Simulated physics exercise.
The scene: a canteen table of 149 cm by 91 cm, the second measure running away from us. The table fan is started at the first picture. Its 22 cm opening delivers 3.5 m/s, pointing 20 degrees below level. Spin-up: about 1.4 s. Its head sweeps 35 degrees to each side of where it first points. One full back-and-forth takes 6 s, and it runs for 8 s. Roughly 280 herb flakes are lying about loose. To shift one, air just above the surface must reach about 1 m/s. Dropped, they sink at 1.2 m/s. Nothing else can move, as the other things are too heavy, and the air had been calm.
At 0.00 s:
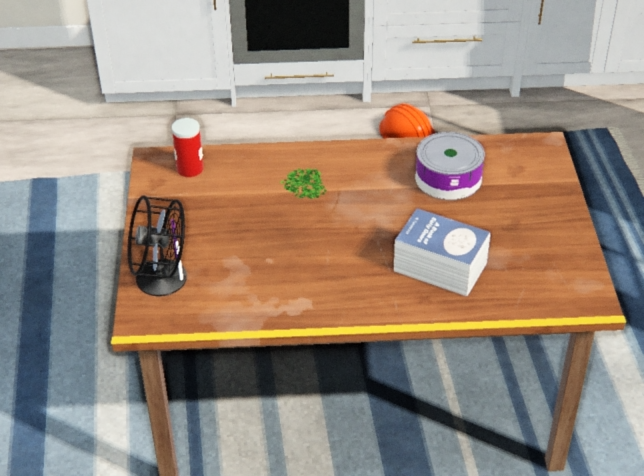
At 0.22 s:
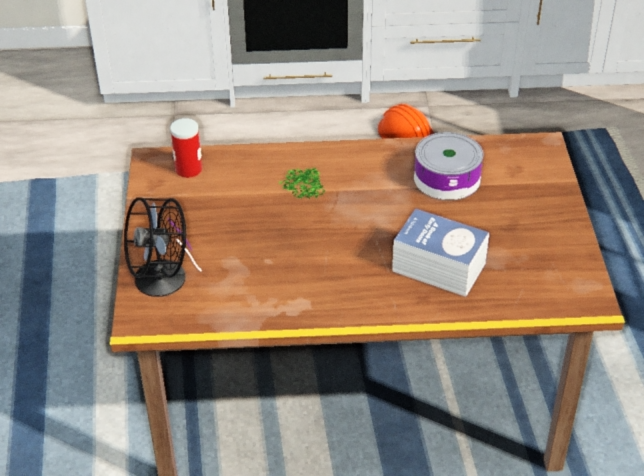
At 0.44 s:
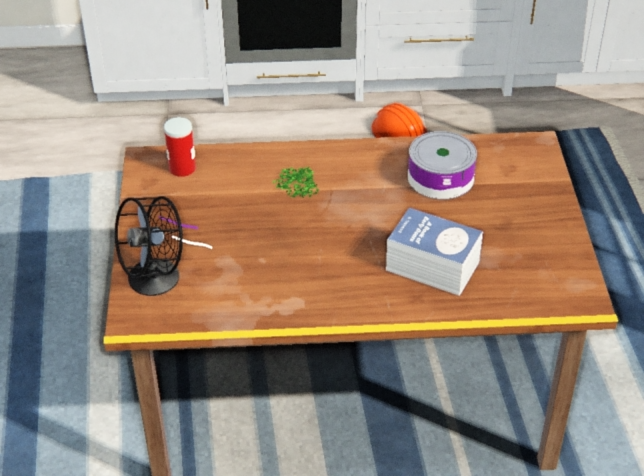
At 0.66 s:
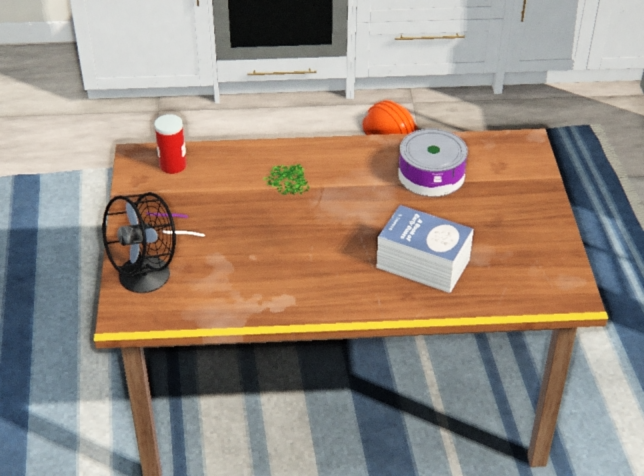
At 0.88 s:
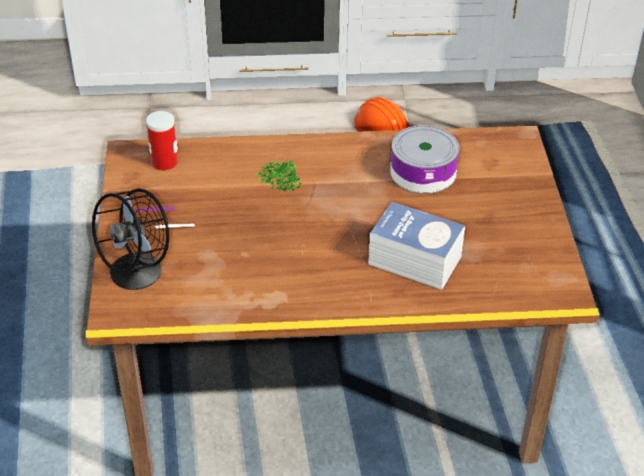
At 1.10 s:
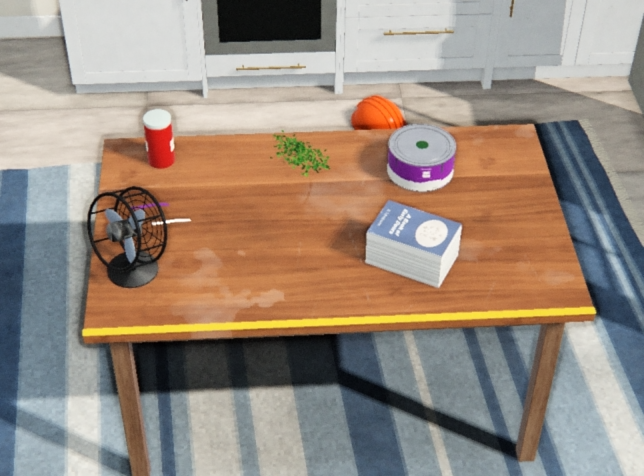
To begin with, a small pile of green herb flakes lies still on a wooden table among a black fan, red jar, purple-banded tin and books. The fan's head swivels towards the back as the view drifts slightly, and then the flakes shift back and rightward, spreading a little.
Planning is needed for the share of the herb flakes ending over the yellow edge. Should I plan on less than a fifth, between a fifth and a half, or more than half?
Plan on fewer than one in five.
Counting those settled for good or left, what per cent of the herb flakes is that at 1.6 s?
The share is about 100 %.
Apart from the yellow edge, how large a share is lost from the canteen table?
100 %.
After 1.6 s, 0 % are over the yellow edge; 100 % are gone or lie where they will stay.
After 2.6 s, 0 % are over the yellow edge; 100 % are gone or lie where they will stay.
After 4.4 s, 0 % are over the yellow edge; 100 % are gone or lie where they will stay.
After 8.0 s, at the end, 0 % are over the yellow edge.
